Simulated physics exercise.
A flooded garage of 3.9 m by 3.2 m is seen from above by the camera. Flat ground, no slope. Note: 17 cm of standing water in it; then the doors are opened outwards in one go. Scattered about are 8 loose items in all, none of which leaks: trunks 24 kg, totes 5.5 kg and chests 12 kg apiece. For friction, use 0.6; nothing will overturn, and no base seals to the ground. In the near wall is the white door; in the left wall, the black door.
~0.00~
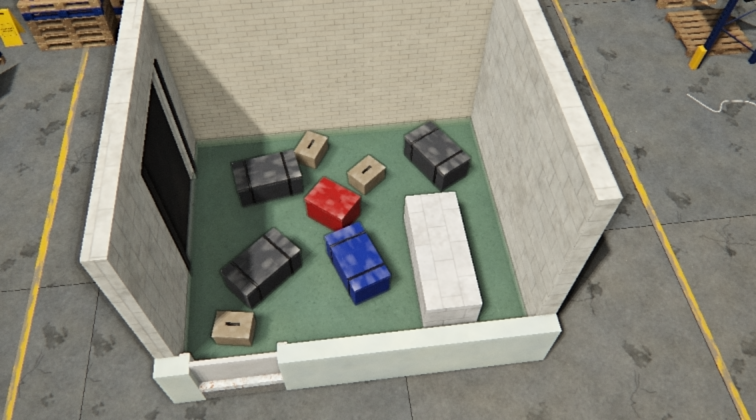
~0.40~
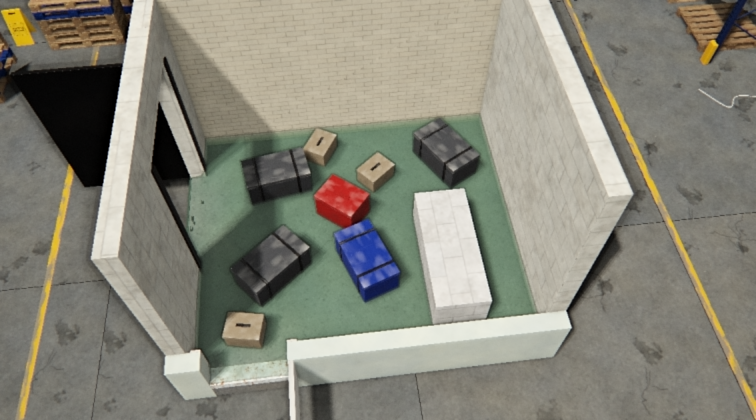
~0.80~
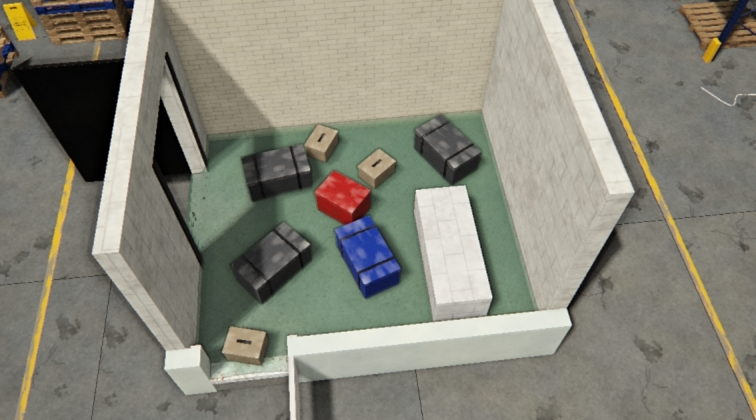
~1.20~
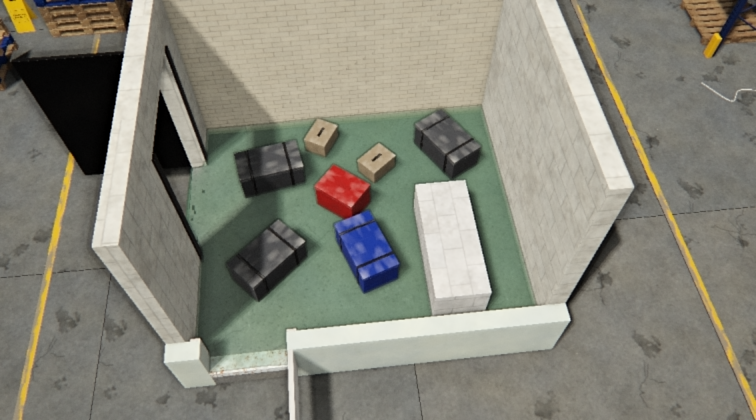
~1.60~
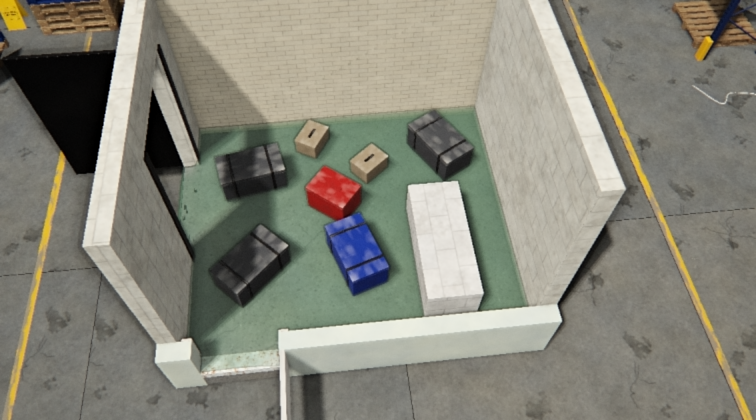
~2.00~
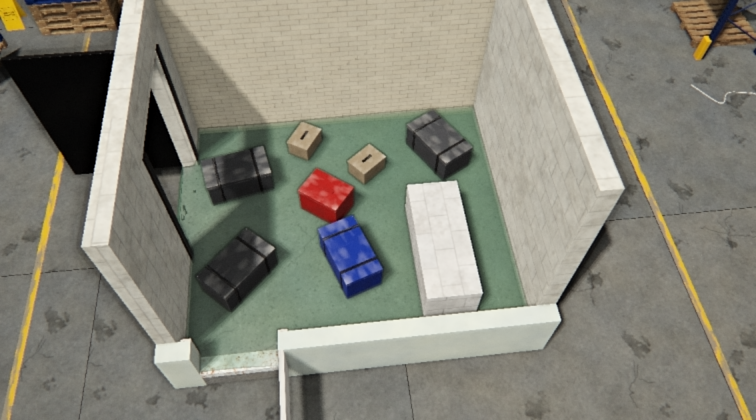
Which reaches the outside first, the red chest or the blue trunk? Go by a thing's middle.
The red one.
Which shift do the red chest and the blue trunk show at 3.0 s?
Shifts: Around 50 and 40 cm.
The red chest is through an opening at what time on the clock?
Estimate: Close to 7.0 s.
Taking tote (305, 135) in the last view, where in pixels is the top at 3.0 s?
Around (279, 142).
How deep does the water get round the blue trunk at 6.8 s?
Somewhere close to 10 cm.
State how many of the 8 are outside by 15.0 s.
5.
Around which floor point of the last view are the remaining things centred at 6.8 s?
They average out to somewhere around (268, 249).
After 3.0 s the red chest is near (298, 198), 0.5 m from its start, afloat; the blue trunk is near (322, 254), 0.4 m from its start, afloat; 1 of 8 are out; 7 afloat.
After 6.8 s the red chest has gone out (at 6.8 s); the blue trunk is near (247, 284), 1.3 m from its start, afloat; 4 of 8 are out; 4 afloat.
After 11.0 s the red chest has gone out (at 6.8 s); the blue trunk is near (249, 337), 1.6 m from its start, aground; 5 of 8 are out; 2 afloat.
After 15.0 s the red chest has gone out (at 6.8 s); the blue trunk is near (255, 326), 1.5 m from its start, aground; 5 of 8 are out; 0 afloat.
